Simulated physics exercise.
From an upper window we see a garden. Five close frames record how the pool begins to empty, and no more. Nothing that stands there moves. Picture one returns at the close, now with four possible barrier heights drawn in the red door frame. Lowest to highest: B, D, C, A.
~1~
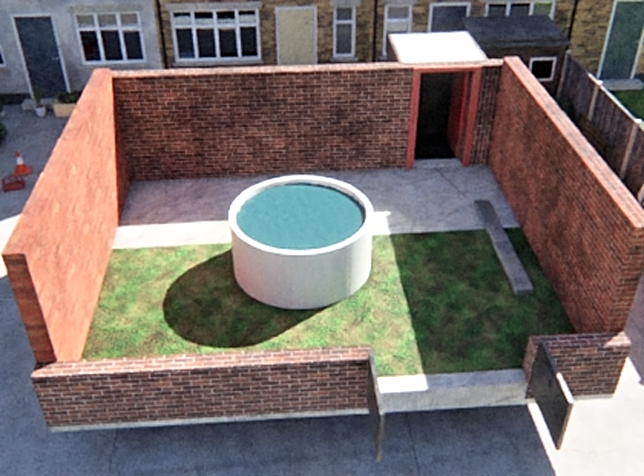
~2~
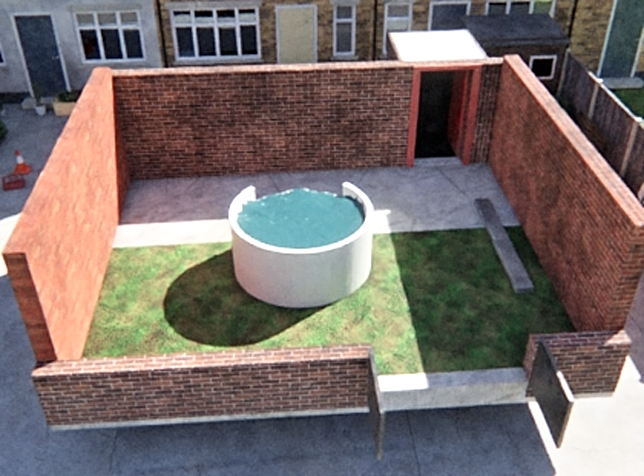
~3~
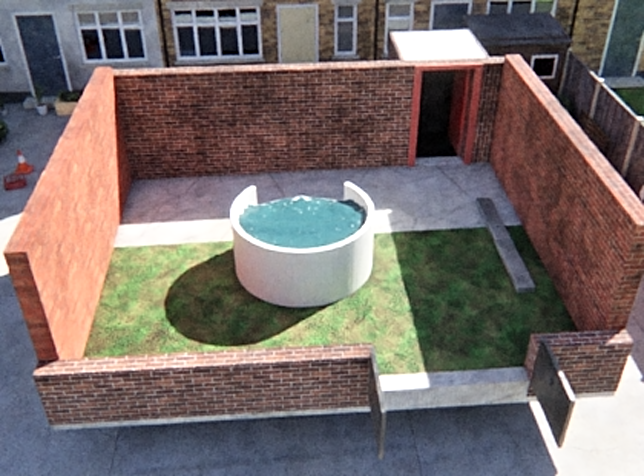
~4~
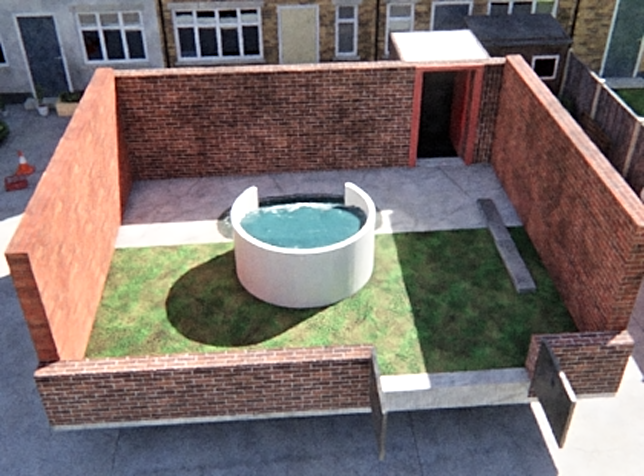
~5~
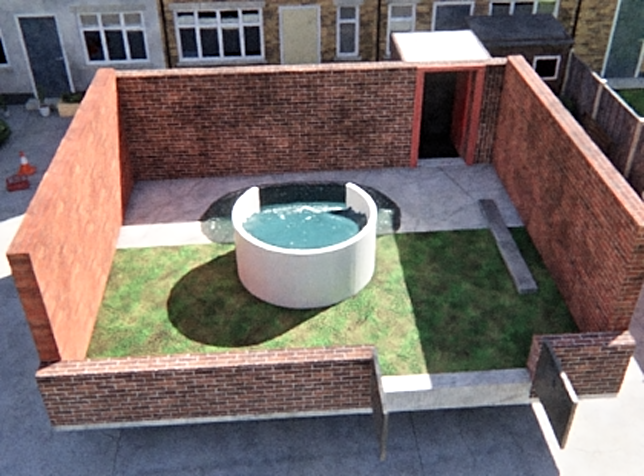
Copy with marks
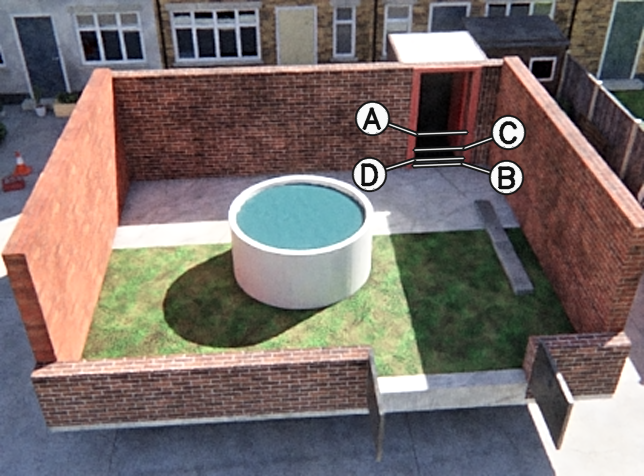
Water spills through a gap in the round white pool's back and spreads behind it.
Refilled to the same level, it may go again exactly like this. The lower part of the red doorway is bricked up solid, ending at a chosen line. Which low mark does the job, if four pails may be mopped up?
D is the one.
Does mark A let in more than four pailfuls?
No, not at all.
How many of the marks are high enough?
Three of them.
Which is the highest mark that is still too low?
B it is.
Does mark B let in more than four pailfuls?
Yes.
In white, A at (441, 133); B at (438, 164); C at (439, 149); D at (438, 159); from the bottom up B, D, C, A.
Choosing A, nothing gets over.
Choosing B, about 9 bucketfuls get in.
Choosing C, nothing gets over.
Choosing D, a splash gets over, under a bucket.
